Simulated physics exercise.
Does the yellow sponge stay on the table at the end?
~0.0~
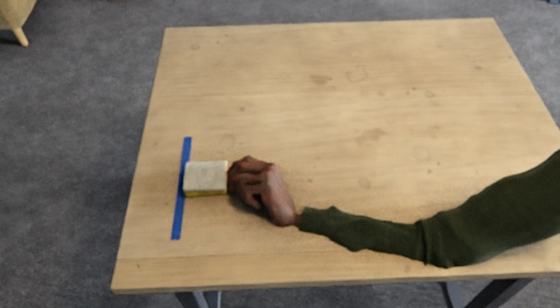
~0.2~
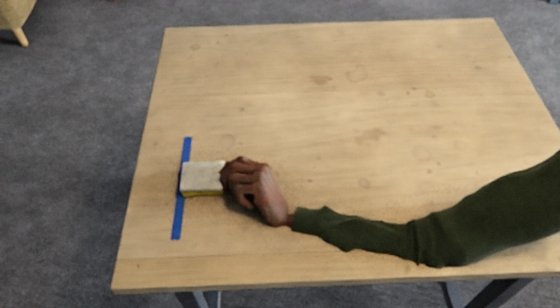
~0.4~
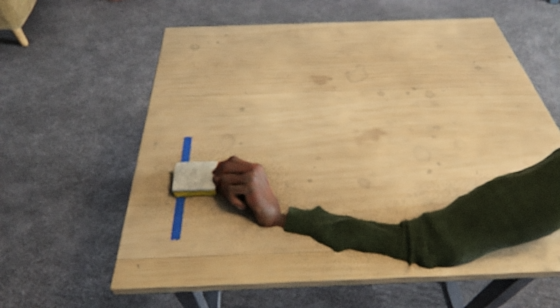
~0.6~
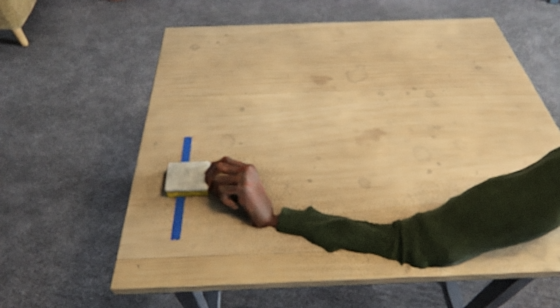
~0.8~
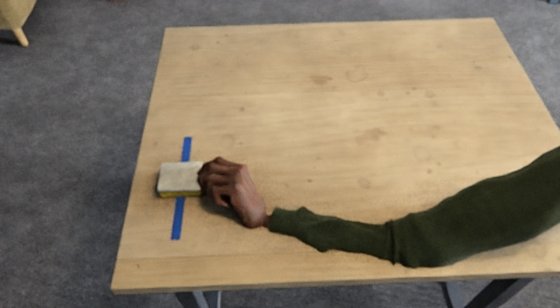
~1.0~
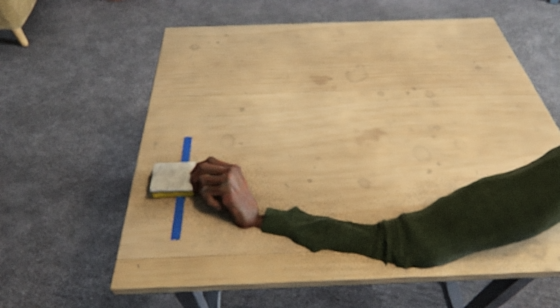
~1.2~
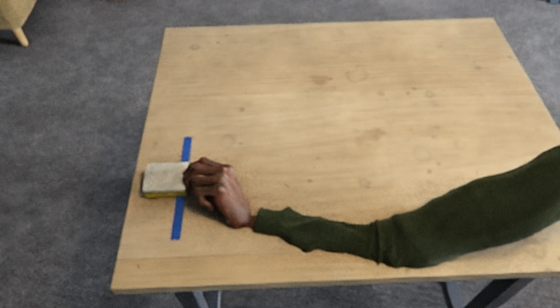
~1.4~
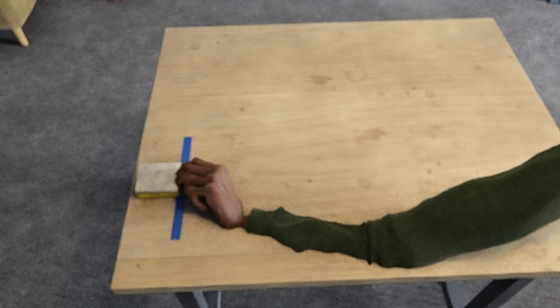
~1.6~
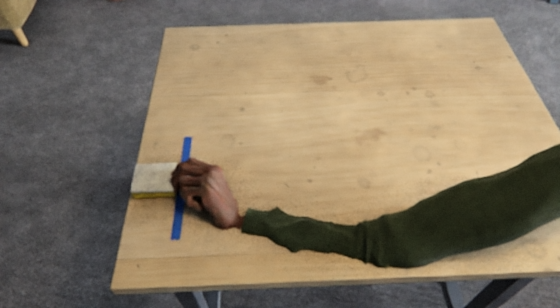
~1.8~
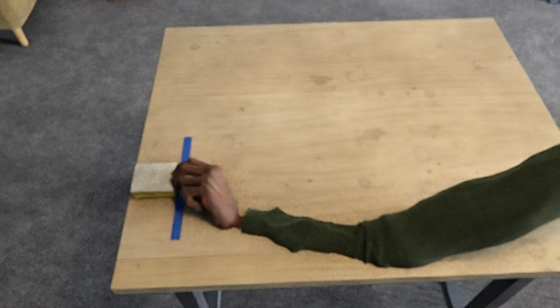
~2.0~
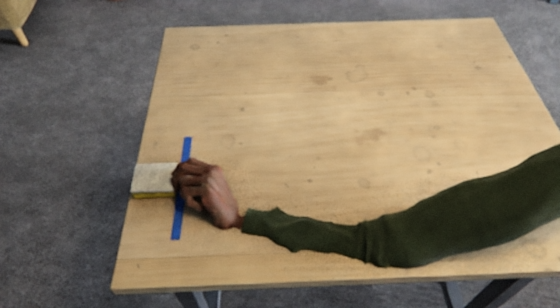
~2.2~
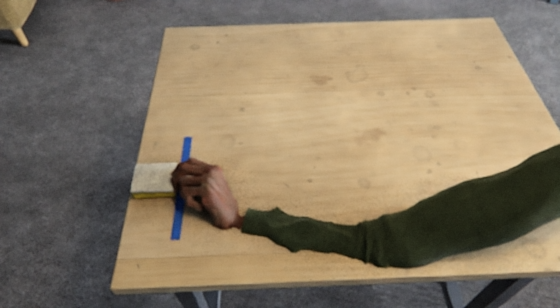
Yes, the yellow sponge stays on the table, coming to rest at the left edge with the hand still beside it.
